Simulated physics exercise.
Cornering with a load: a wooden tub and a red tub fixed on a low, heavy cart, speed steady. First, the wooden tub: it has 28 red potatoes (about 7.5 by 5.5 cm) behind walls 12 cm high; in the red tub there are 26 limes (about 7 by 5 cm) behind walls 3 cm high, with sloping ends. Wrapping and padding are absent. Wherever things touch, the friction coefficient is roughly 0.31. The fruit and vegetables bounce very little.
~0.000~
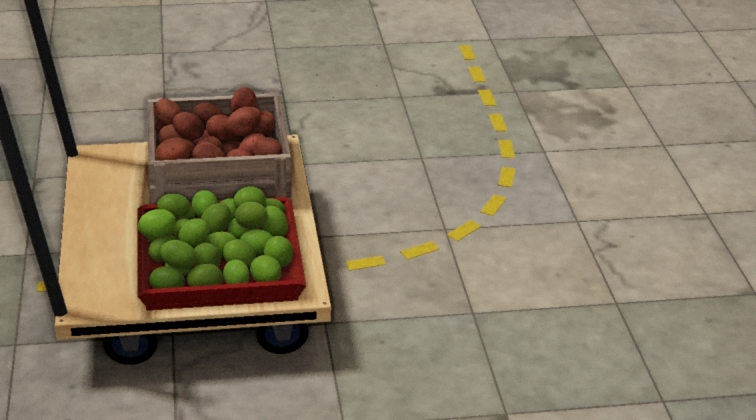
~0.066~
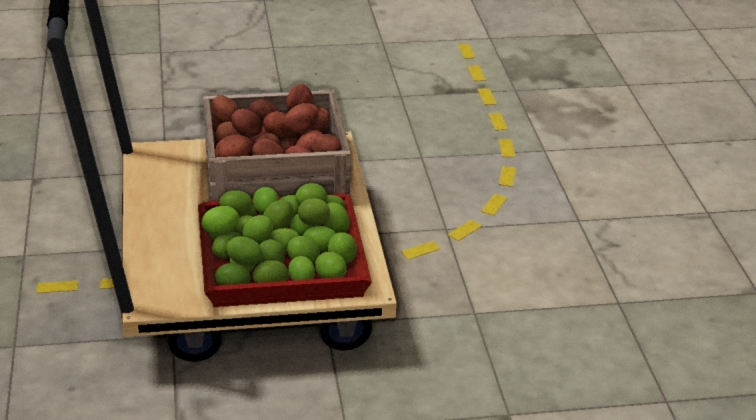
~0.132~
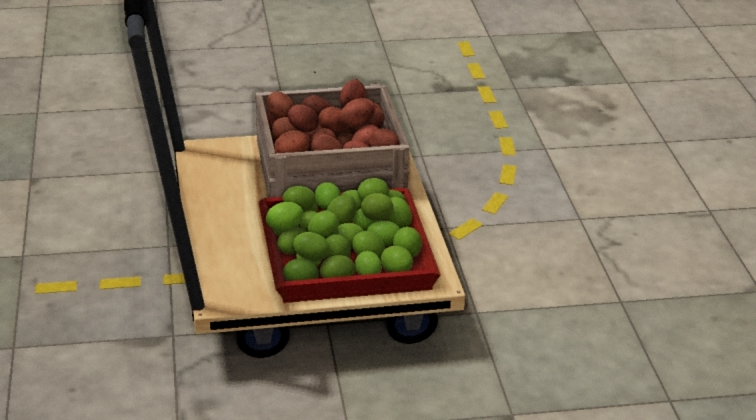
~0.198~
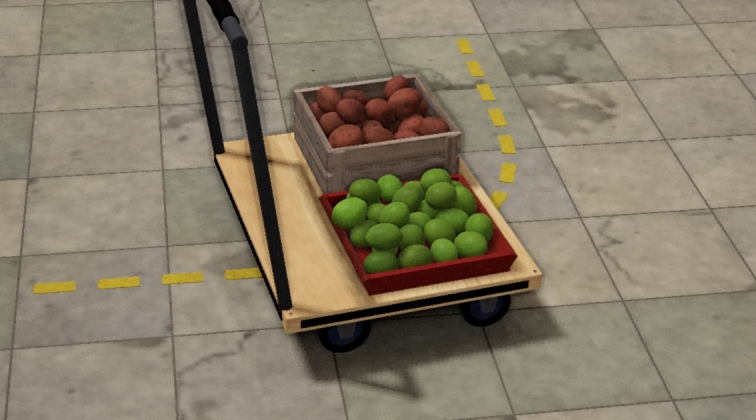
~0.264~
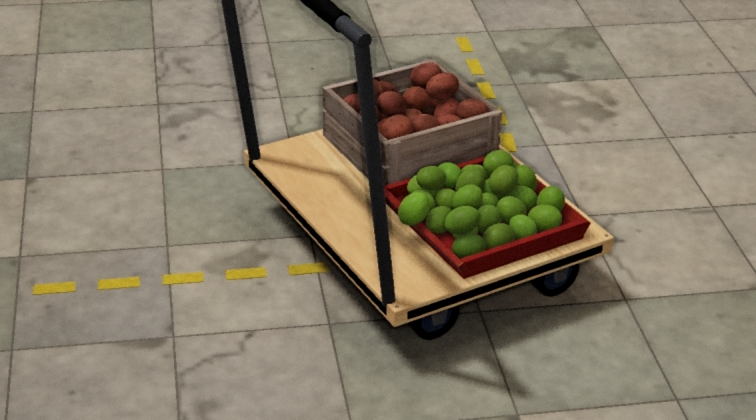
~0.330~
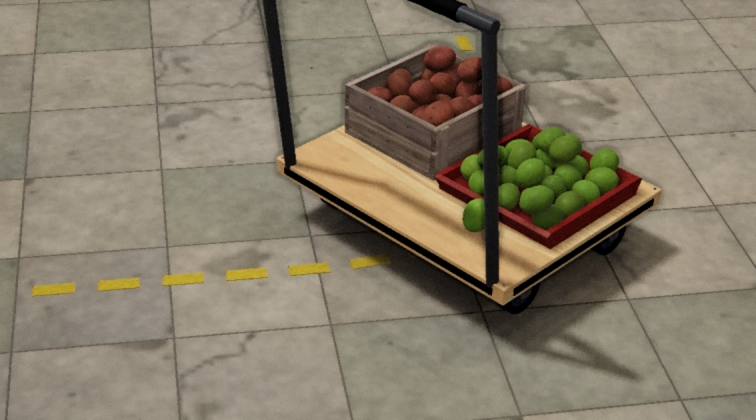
On a tiled floor, a flatbed trolley of potatoes and limes rolling right, then curving away, one lime leaving its red tub.
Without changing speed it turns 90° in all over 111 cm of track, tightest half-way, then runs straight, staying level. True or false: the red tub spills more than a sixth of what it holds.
True.
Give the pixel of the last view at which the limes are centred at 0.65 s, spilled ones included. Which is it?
Their middle is at about (574, 26).
After 0.37 s, 0 of 28 out of the wooden tub and 1 of 26 out of the red tub.
After 0.48 s, 0 of 28 out of the wooden tub and 3 of 26 out of the red tub.
After 0.65 s, 0 of 28 out of the wooden tub and 7 of 26 out of the red tub.
Final count (at 1.10 s), 0 of 28 out of the wooden tub and 7 of 26 out of the red tub. Asked share, 7 of 26, 27 per cent.
